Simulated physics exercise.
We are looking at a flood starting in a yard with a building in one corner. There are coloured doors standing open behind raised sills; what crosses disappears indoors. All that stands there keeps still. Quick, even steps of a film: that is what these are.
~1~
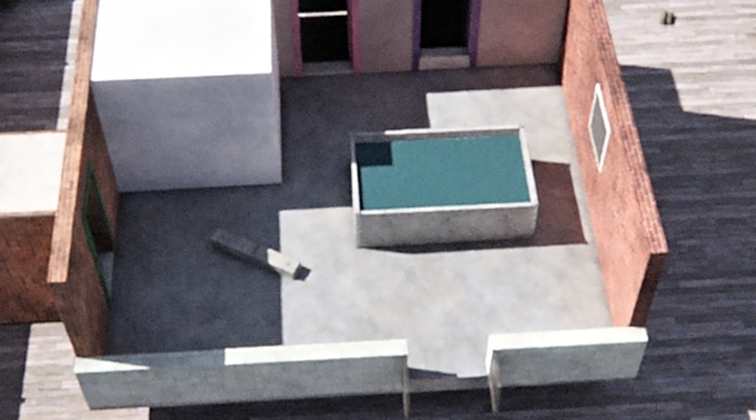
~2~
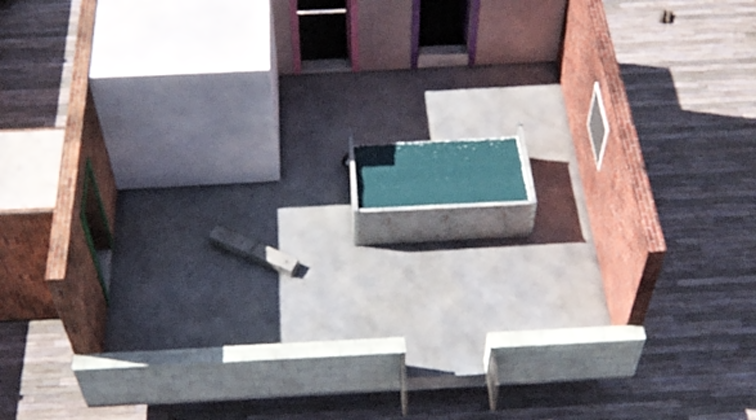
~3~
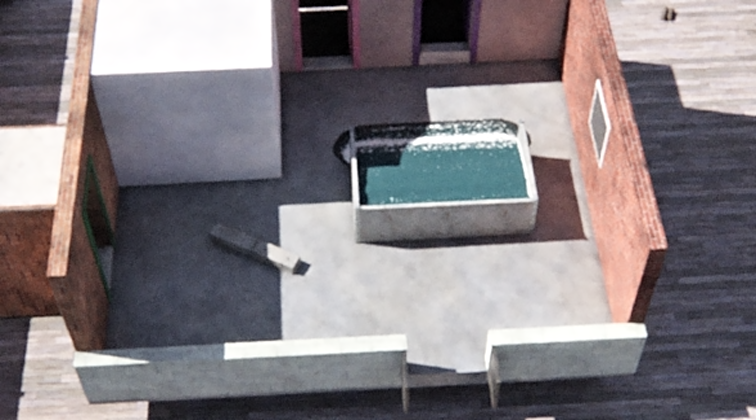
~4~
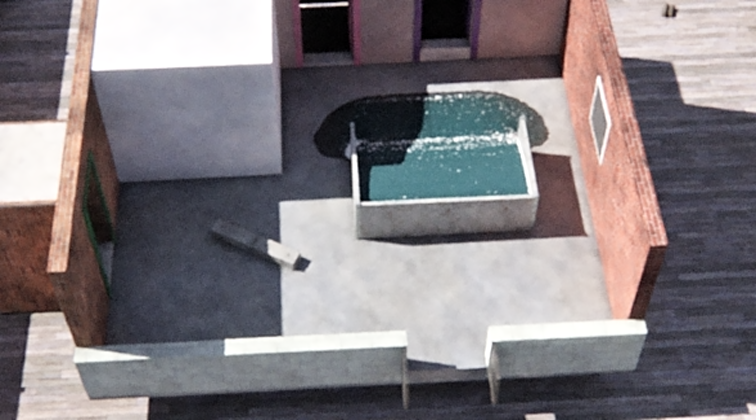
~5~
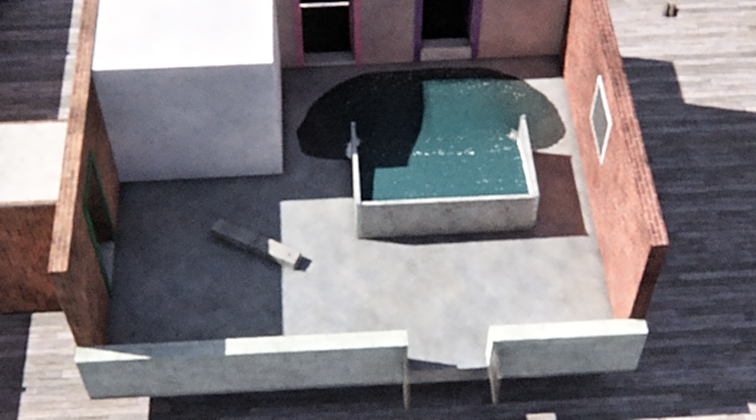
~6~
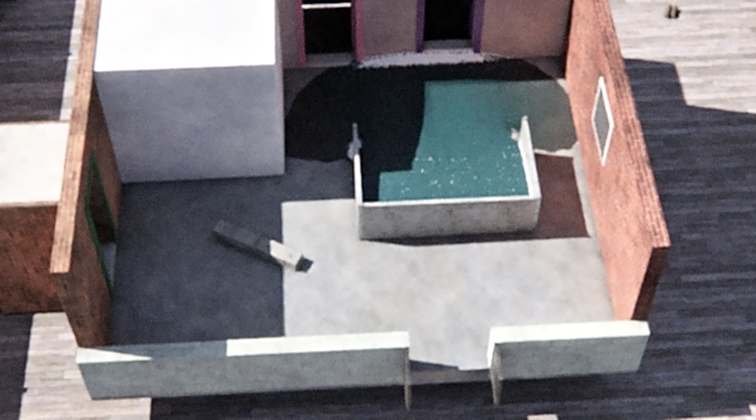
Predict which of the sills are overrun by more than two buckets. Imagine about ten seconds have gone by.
In order: The pink door is going to be swamped; the purple door is going to be swamped; the green door is going to stay within two buckets.
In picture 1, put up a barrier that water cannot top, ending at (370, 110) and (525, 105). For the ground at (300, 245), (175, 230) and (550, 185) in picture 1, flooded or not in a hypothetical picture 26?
Soaked, untouched, soaked.
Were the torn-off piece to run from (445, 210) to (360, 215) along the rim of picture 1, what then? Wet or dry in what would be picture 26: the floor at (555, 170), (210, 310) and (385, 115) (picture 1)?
Untouched, soaked, untouched.
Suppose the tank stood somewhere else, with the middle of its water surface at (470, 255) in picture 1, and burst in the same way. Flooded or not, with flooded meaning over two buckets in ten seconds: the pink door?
In short, the pink door overshoots the limit.
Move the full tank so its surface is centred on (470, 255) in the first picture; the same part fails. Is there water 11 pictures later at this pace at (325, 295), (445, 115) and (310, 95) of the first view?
First one stays unwetted, next one gets inundated, last one gets inundated.
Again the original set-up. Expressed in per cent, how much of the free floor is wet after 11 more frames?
30 %.
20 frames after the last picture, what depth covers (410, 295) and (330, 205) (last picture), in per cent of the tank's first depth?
The first spot is at about 0 percent, the second at about 10 percent.
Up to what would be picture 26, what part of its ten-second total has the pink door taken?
Roughly 75 per cent.
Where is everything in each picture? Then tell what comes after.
Still water in the open tank at (442, 171), in the first picture.
The front is at (347, 164), out from the gap on the open tank's far side, in the second picture.
Water pours out on the open tank's far side and has run to (340, 145), in the third picture.
The front is at (319, 139), out from the gap on the open tank's far side, in the fourth picture.
The front is at (319, 105), out from the gap on the open tank's far side, in the fifth picture.
Water pours out on the open tank's far side and has run to (313, 86), in the sixth picture.
A moment on, water covers 30 % of the floor; the pink door over two buckets in, the purple door over two buckets in, the green door not reached.
Next, water covers 30 % of the floor; the pink door far over two buckets in, the purple door far over two buckets in, the green door not reached.
Then, water covers 50 % of the floor; the pink door far over two buckets in, the purple door far over two buckets in, the green door not reached.
Later, water covers 75 % of the floor; the pink door far over two buckets in, the purple door far over two buckets in, the green door not reached.
In the end, water covers 95 % of the floor; the pink door far over two buckets in, the purple door far over two buckets in, the green door wet at the sill, nothing in.
